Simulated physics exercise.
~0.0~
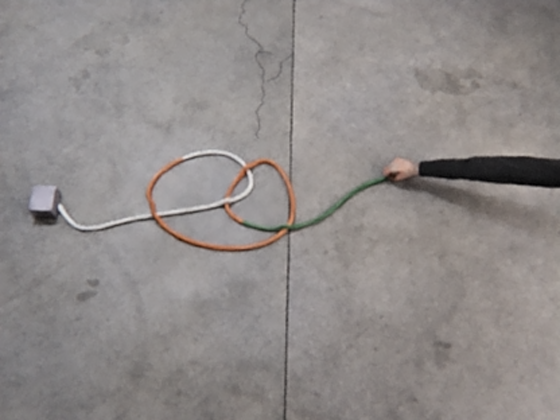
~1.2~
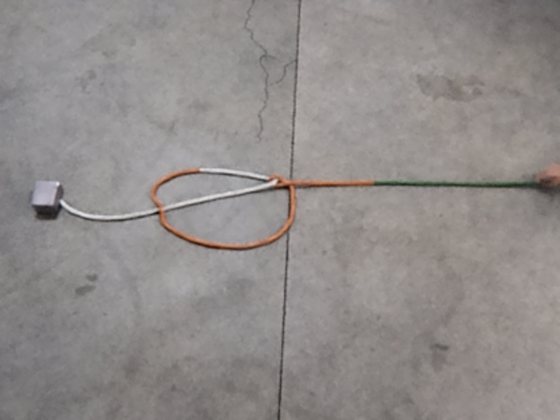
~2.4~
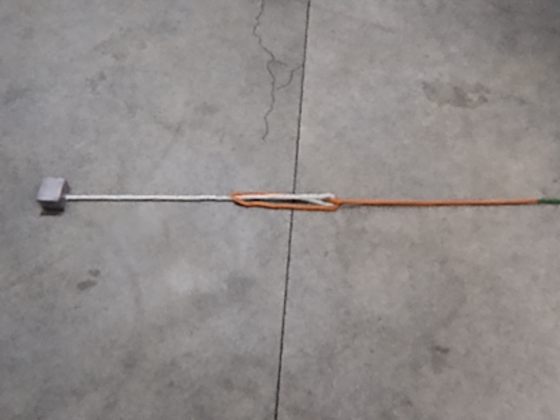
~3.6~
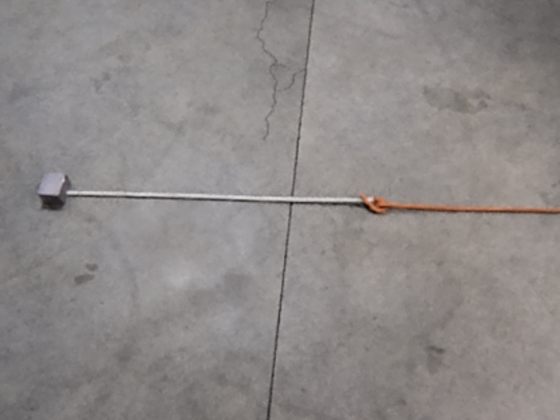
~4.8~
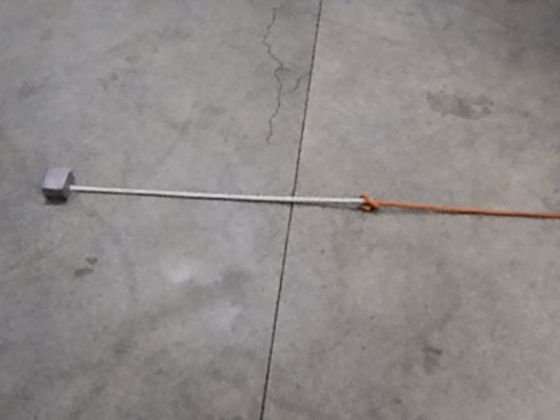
On a concrete workshop floor, a hand pulled the green end of a looped white, orange and green rope to the right, away from a small grey block, until the loops shrank into a tight knot and the rope stretched straight.
